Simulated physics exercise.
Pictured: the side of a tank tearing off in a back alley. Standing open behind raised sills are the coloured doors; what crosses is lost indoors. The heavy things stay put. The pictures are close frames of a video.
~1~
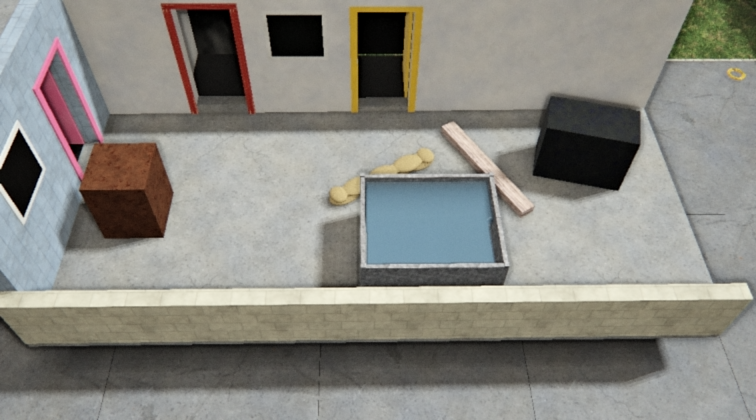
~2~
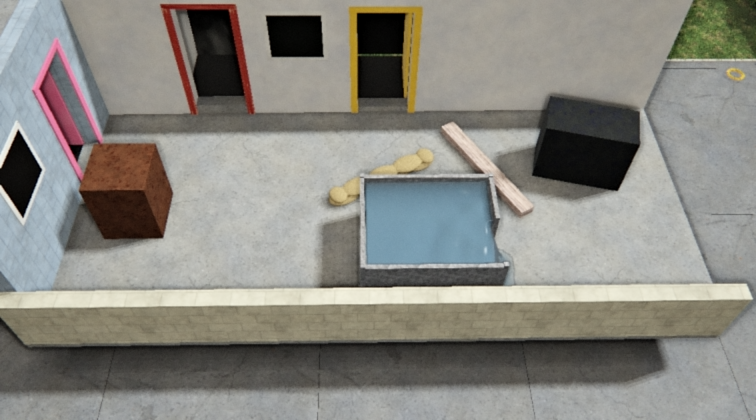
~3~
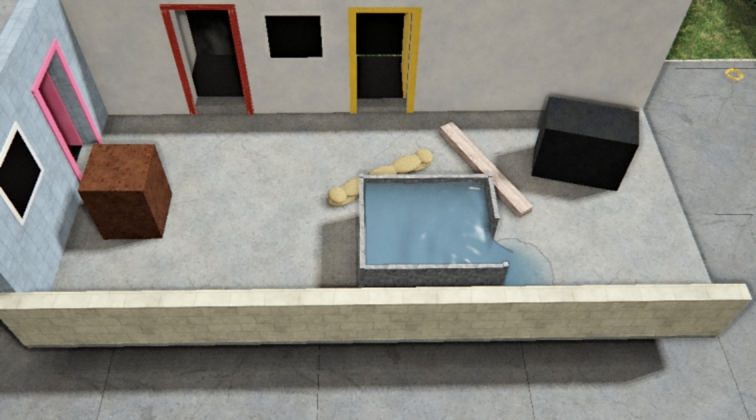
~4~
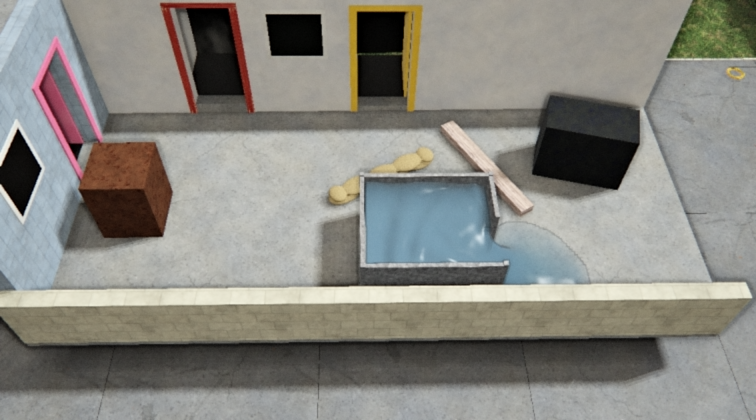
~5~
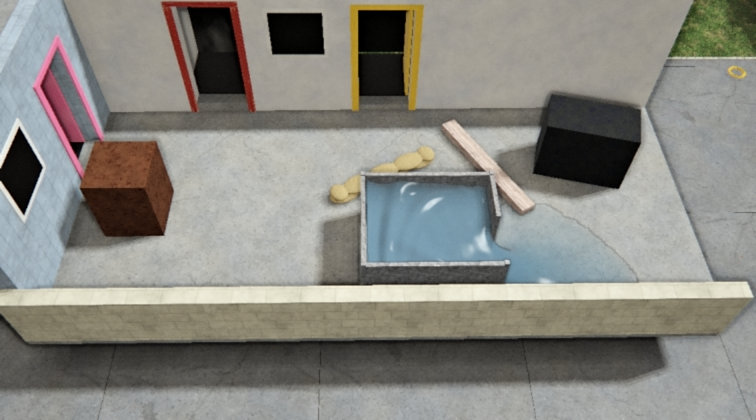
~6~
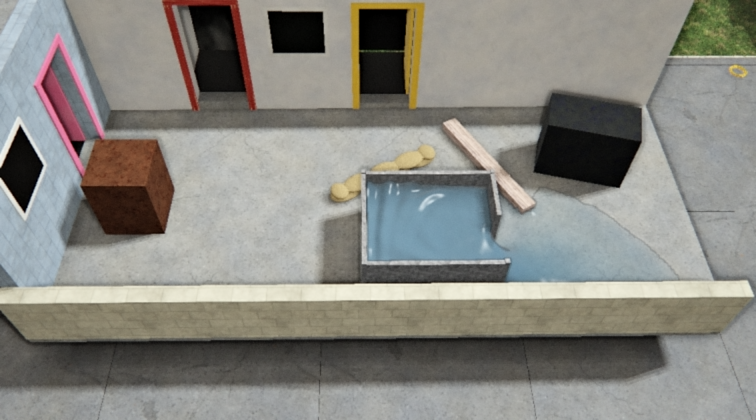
Water poured out through a gap torn in the right side of a gray tank and spread rightward across the alley floor in a widening puddle, between the black box and the low front wall.
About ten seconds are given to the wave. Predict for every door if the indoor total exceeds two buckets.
Prediction: The yellow door does not exceed it, the pink door does not exceed it, the red door does not exceed it.
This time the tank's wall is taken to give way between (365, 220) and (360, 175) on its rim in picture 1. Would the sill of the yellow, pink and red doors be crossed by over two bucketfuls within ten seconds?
In short: The yellow one is under; the pink one takes more; the red one stays under.
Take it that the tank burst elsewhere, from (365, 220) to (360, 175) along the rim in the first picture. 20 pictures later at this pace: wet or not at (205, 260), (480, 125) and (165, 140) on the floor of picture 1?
In turn: Swamped, untouched, swamped.
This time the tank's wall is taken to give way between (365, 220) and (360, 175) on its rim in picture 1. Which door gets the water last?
The door marked yellow, I'd guess.
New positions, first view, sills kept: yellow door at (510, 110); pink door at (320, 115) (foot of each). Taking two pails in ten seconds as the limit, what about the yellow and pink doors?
Well, the yellow door comes up short, and the pink door comes up short as well.
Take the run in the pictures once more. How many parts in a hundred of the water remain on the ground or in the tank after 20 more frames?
I reckon around 58 in a hundred.
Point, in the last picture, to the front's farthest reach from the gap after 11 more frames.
Somewhere near (653, 165).
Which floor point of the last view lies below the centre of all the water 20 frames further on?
Close to (487, 255).
A moment on, water covers 20 % of the floor; the yellow door not reached, the pink door not reached, the red door not reached.
Next, water covers 20 % of the floor; the yellow door not reached, the pink door not reached, the red door not reached.
Then, water covers 25 % of the floor; the yellow door not reached, the pink door not reached, the red door not reached.
Later, water covers 25 % of the floor; the yellow door not reached, the pink door not reached, the red door not reached.
In the end, water covers 25 % of the floor; the yellow door not reached, the pink door not reached, the red door not reached.
